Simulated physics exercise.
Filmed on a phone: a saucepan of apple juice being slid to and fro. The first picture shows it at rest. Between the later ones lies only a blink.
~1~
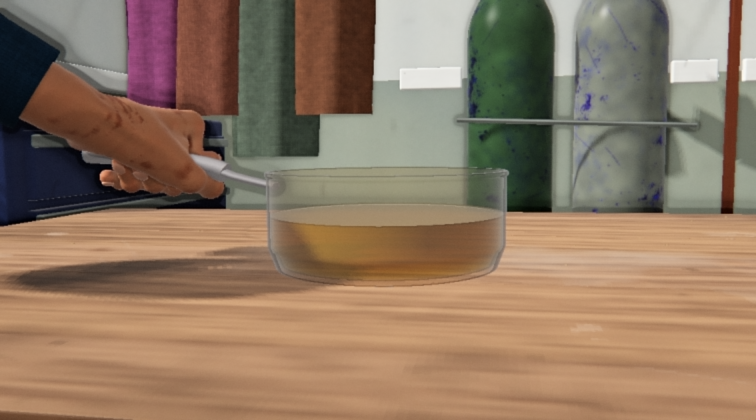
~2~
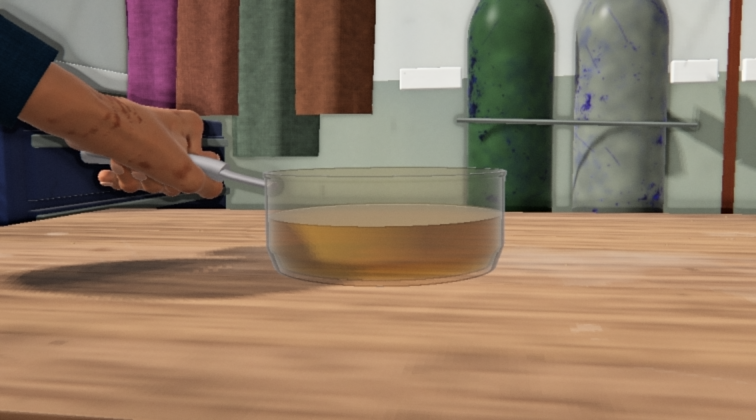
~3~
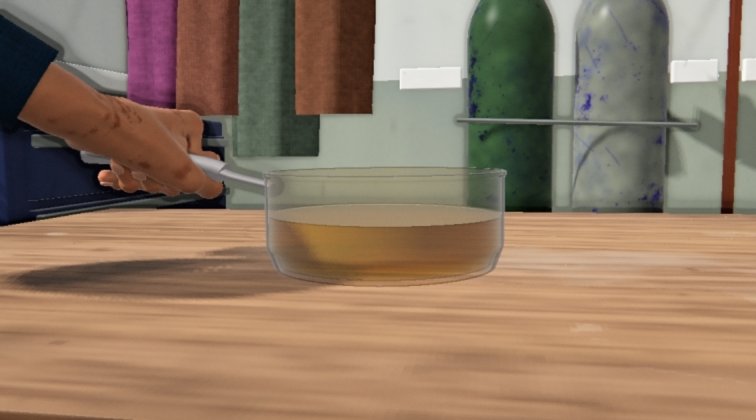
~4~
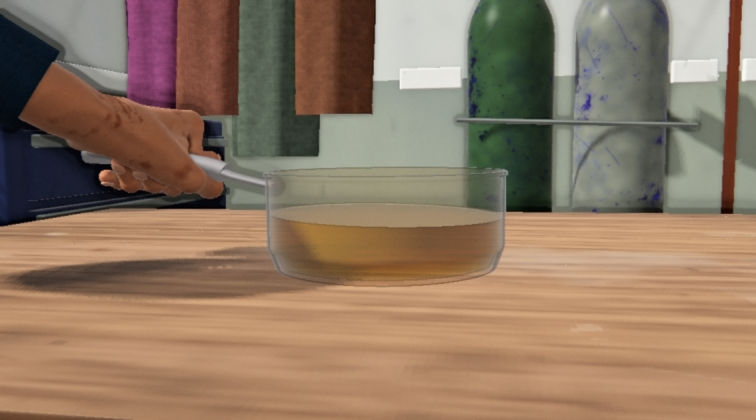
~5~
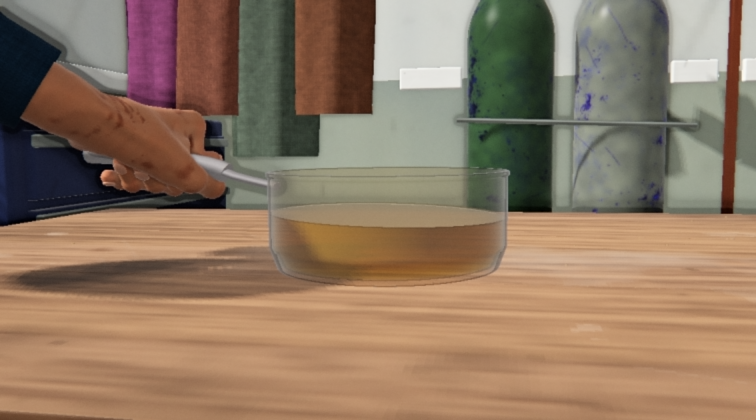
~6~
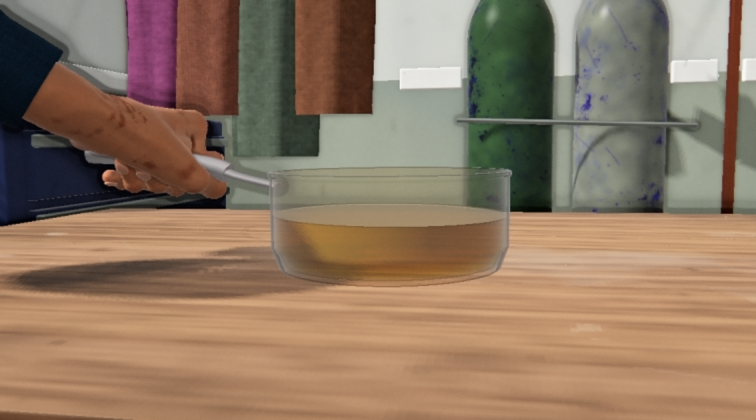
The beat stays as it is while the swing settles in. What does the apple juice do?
At that beat the saucepan stays dry outside.
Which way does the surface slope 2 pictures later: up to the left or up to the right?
Higher on the right side.
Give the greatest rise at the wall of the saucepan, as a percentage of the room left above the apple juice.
Near 30 in a hundred.
Shortly, the highest wave so far stays far below the rim.
Then, the highest wave so far climbs under half way to the rim.
At the finish, the highest wave so far climbs under half way to the rim; nothing has left it.
